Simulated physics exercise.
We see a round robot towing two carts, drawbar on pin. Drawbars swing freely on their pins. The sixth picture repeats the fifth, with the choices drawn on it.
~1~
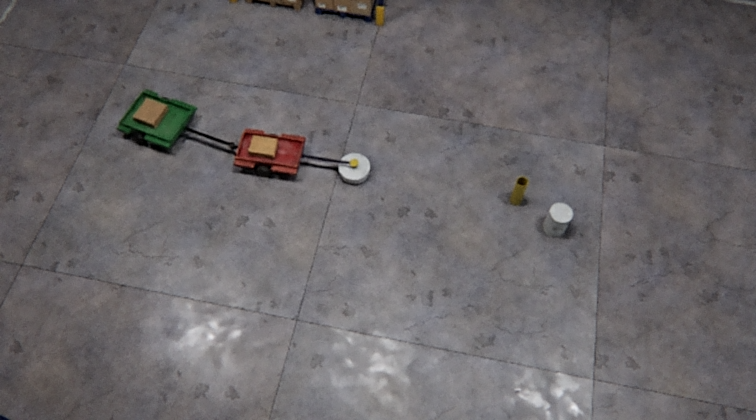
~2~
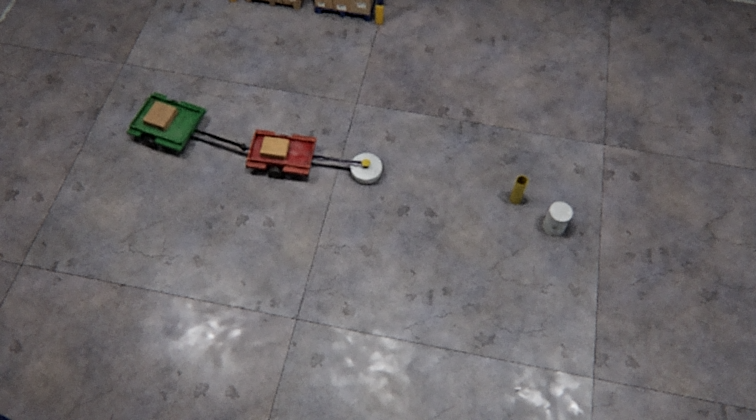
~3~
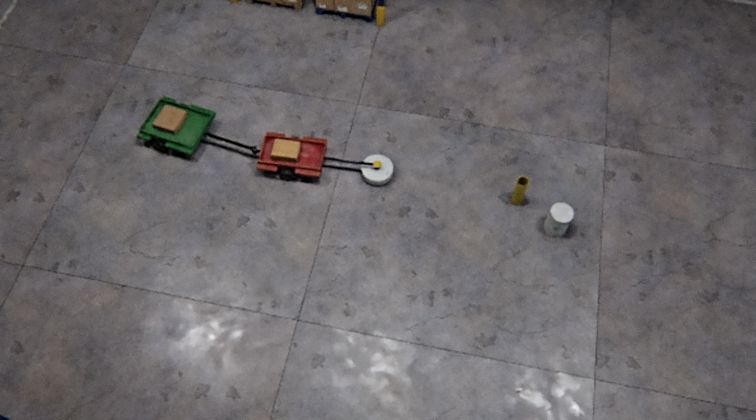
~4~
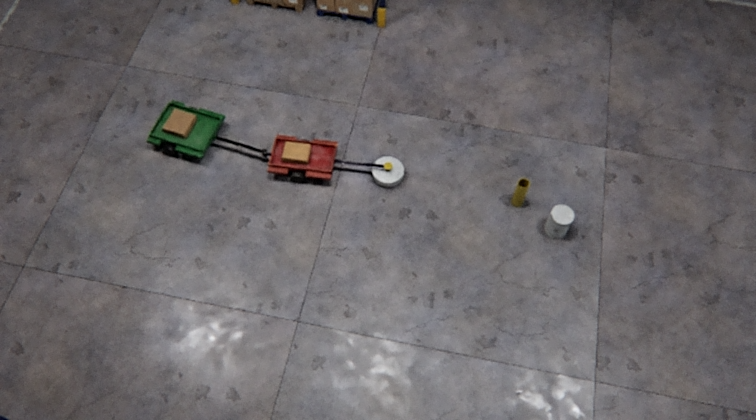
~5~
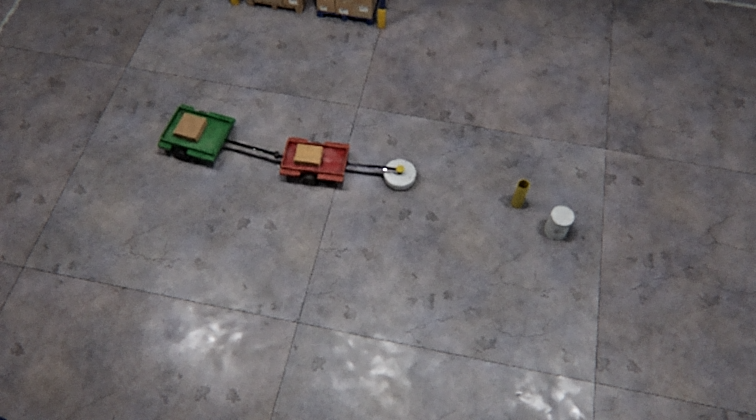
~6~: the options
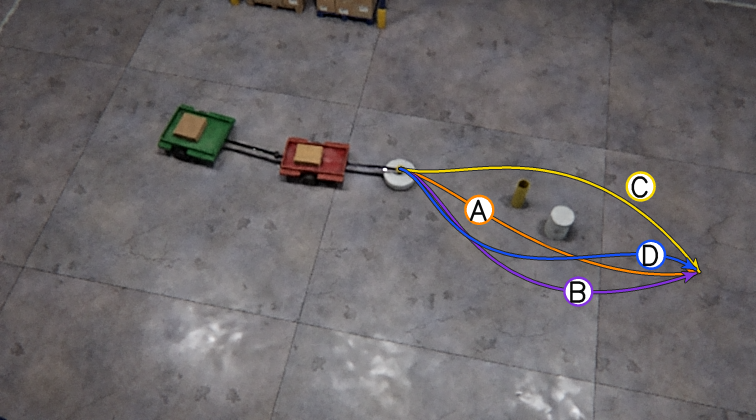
A round white robot tows a red cart and a green cart, each carrying a brown box, slowly rightward across a gray tiled floor. The linked line keeps rolling right and slightly downward in view, narrowing the gap to a yellow post and a white keg, which both stay still.
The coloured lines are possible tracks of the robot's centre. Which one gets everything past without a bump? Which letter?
Route B.
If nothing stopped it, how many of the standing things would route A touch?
In all, one.
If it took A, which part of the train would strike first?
The red cart.
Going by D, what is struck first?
The white keg.
On the marked copy, A from (400, 169) via (540, 243) to (699, 272); B from (400, 169) via (526, 279) to (696, 273); C from (400, 169) via (561, 174) to (699, 272); D from (400, 169) via (524, 257) to (696, 269).
Following B. Soon after the start, robot (478, 252), last cart (292, 152).
Later, robot (595, 296), last cart (388, 197).
In the end, robot (696, 276), last cart (473, 239); nothing has been touched.
As for the rest, A meets the white keg; C meets the yellow post; D meets the white keg.
